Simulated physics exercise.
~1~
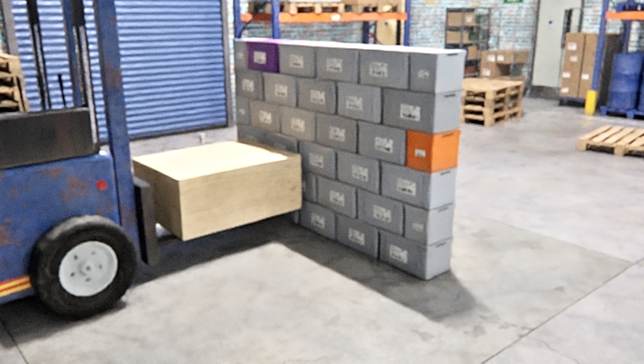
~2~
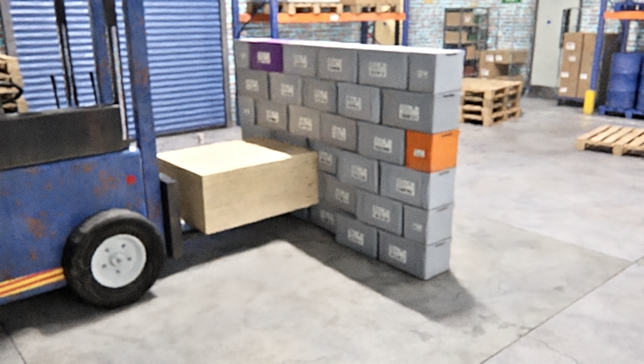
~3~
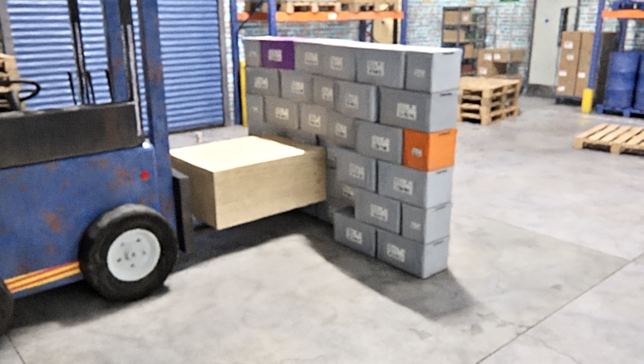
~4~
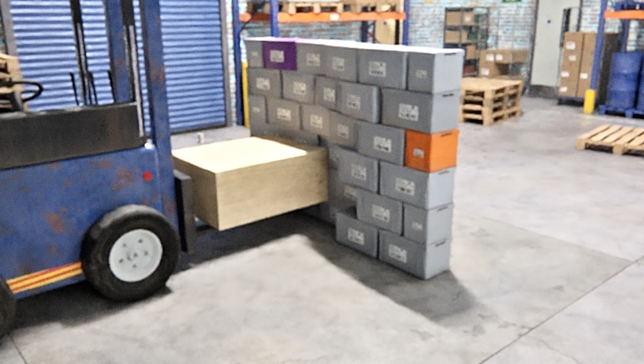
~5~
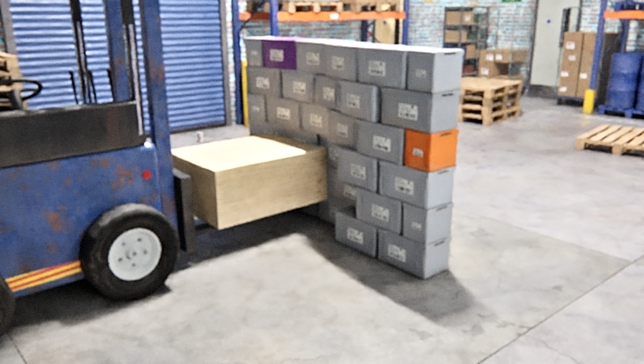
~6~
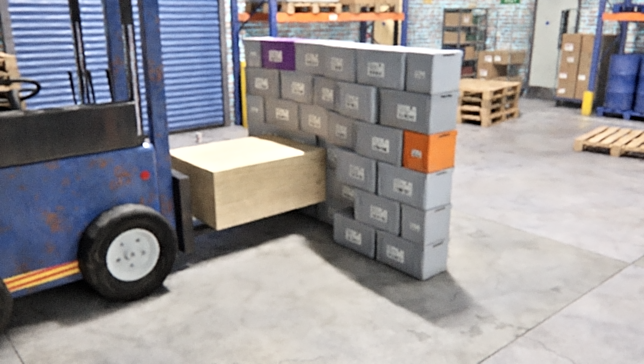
A blue forklift pushes a wooden case into a gray tote wall, which shifts but stays standing.
